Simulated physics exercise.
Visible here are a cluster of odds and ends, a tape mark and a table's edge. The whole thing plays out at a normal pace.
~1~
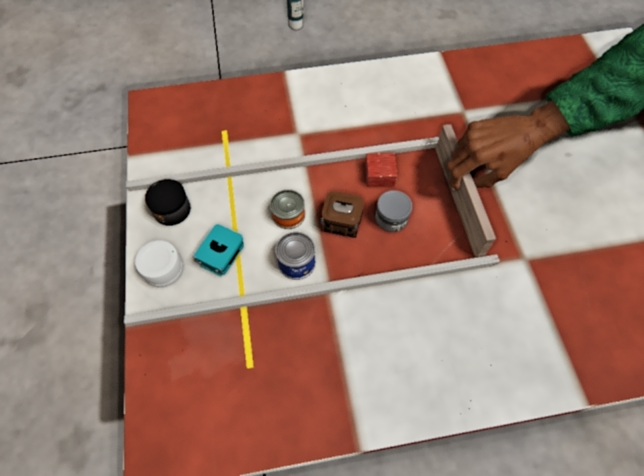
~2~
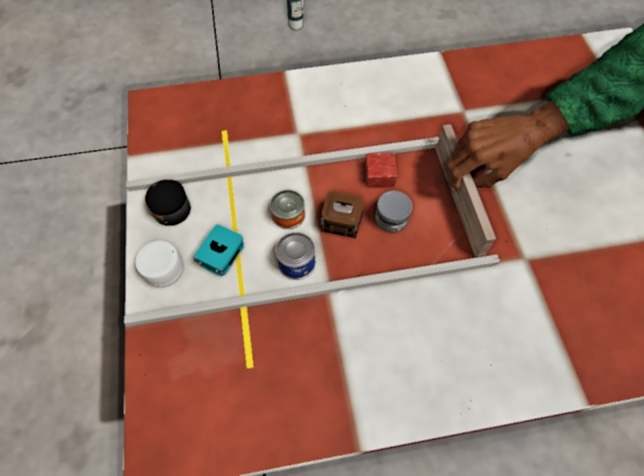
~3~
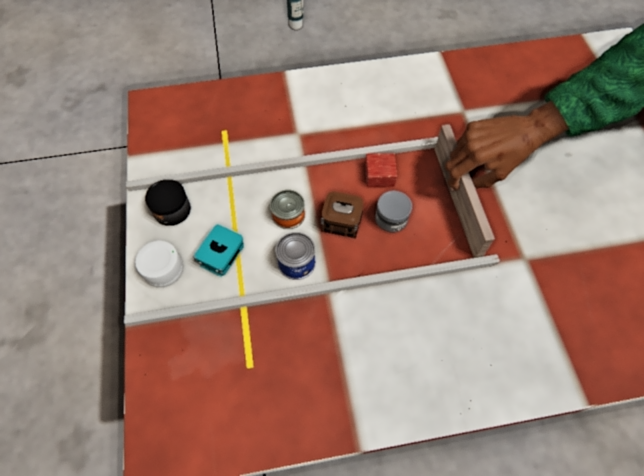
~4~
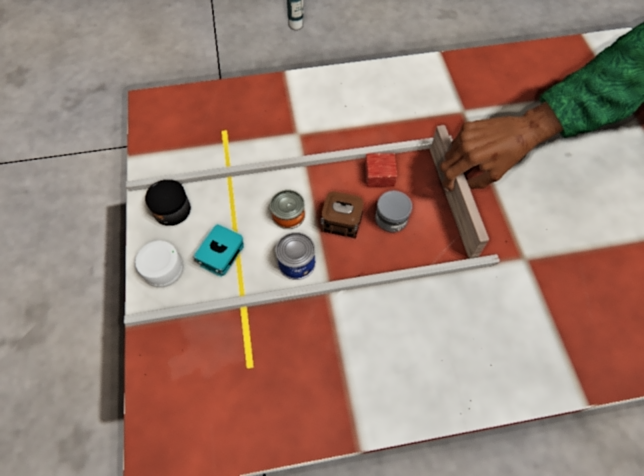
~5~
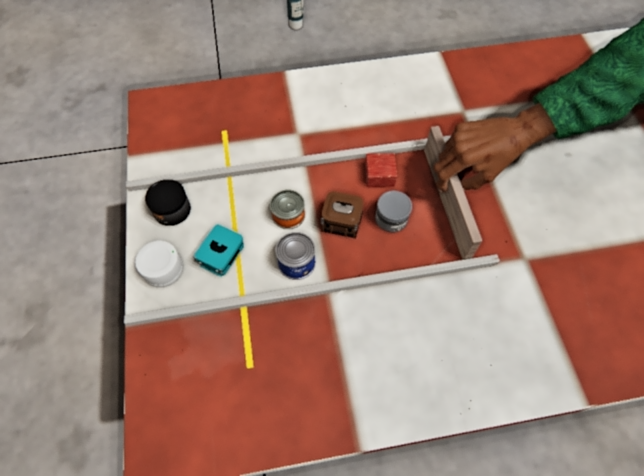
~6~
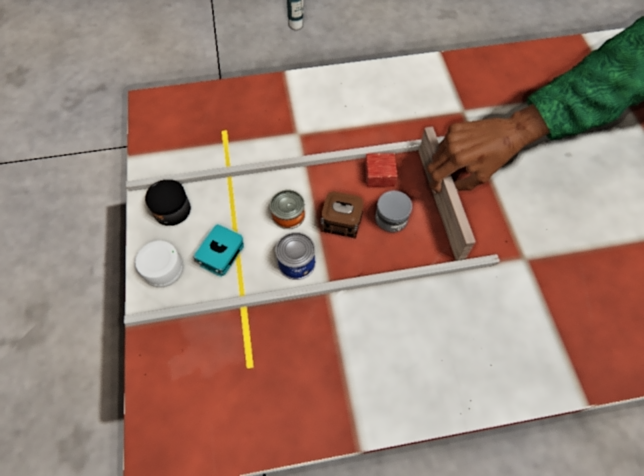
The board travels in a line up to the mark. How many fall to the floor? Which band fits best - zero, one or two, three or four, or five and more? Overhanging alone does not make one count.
The band that fits is zero.
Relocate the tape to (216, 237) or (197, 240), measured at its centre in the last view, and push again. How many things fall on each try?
Counts: 0, 2.
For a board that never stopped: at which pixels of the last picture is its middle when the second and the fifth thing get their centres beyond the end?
At (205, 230) for the second, at (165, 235) for the fifth.
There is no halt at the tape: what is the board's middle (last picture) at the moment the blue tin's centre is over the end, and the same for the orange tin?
First near (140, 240), second near (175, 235).
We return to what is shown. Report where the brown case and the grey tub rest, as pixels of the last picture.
Brown case at (191, 221), grey tub at (218, 240).
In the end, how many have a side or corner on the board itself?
Count recorded: 3.
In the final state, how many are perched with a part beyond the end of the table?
Counting them gives 0.
Soon after, none off yet; white lid at rest near (160, 264); black tub at rest near (169, 203); turquoise case at rest near (221, 251).
At rest, the number that fall off is zero.
